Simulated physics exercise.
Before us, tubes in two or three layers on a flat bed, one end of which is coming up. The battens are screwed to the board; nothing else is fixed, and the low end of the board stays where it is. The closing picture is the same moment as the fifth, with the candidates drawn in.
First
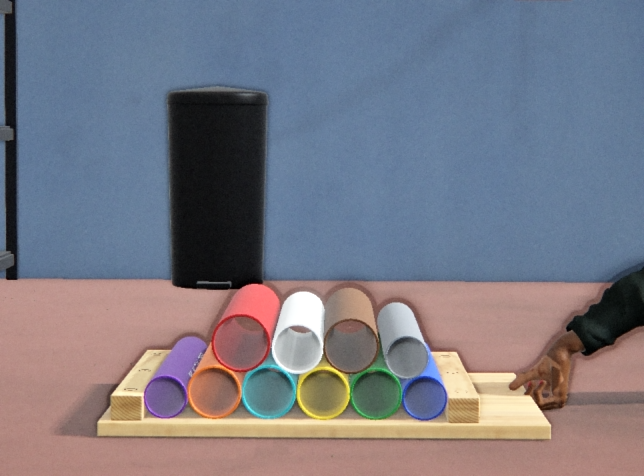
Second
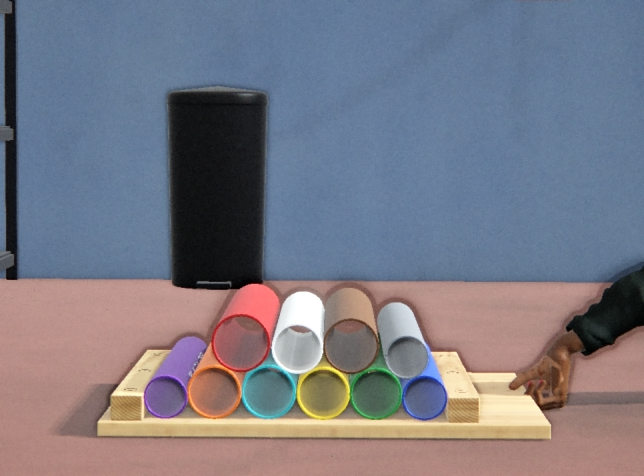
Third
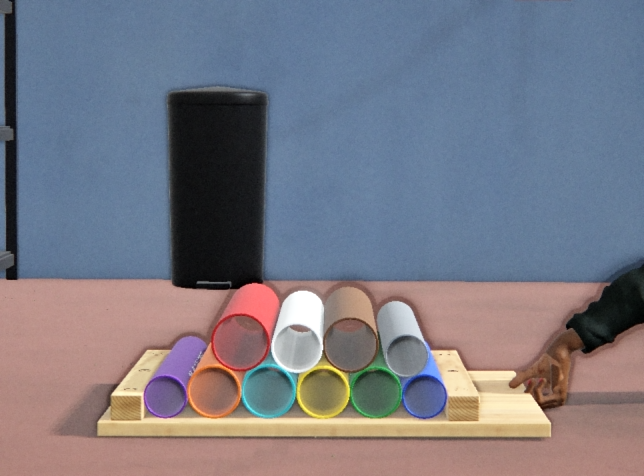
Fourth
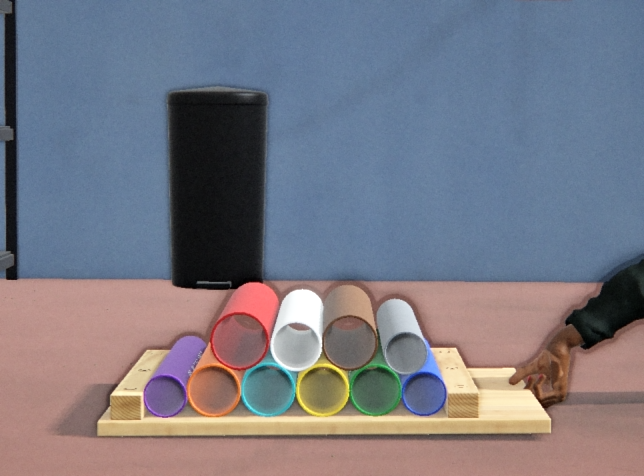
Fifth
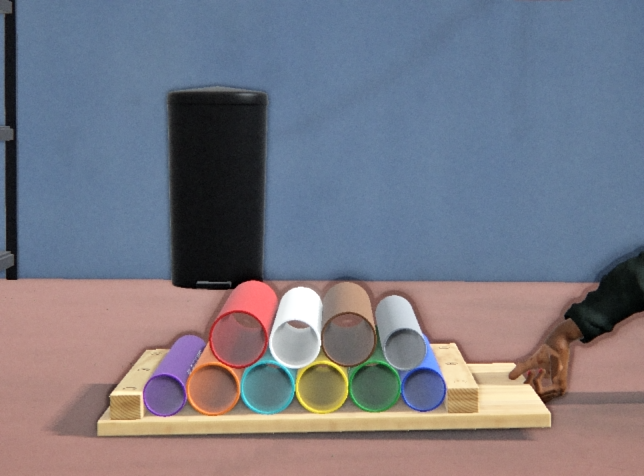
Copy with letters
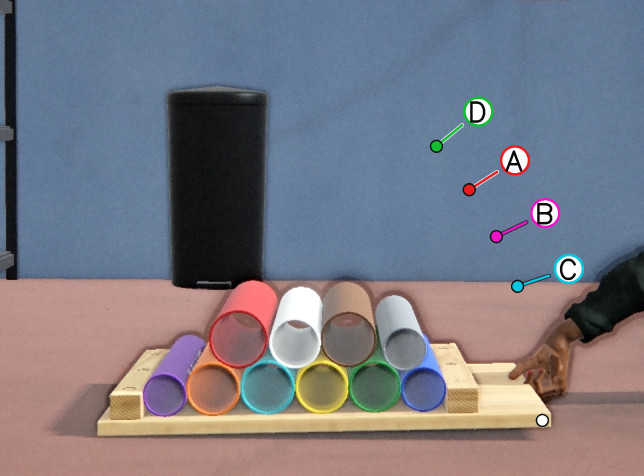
On a pinkish surface before a blue wall, a hand barely lifts the right end of a board holding stacked coloured tubes.
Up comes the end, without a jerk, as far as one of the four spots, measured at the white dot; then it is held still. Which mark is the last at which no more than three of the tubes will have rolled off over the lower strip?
The answer is mark A.
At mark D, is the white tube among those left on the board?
The white tube: No.
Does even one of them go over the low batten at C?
At C: No.
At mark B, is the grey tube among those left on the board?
Yes.
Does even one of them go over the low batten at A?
At A: Yes.
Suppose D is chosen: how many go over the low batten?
It comes to four.
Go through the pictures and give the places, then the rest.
In the first frame, white tube (298, 348); grey tube (407, 357); red tube (241, 343).
In the second frame, red tube (241, 343); brown tube (351, 346).
In the third frame, board (325, 390); blue tube (424, 396); grey tube (407, 356); yellow tube (323, 392).
In the fourth frame, board (325, 387); purple tube (165, 396); orange tube (214, 390).
In the fifth frame, board (324, 385); purple tube (165, 395); orange tube (213, 389).
On the copy, A at (469, 190); B at (496, 236); C at (518, 286); D at (436, 147); the white dot at (543, 421).
On A. First, board at 19°.
Then, board at 33°.
Finally, board at 33°, three over the low batten (white, red, brown).
By contrast, B none over the low batten; C none over the low batten; D four over the low batten (white, grey, red, brown).
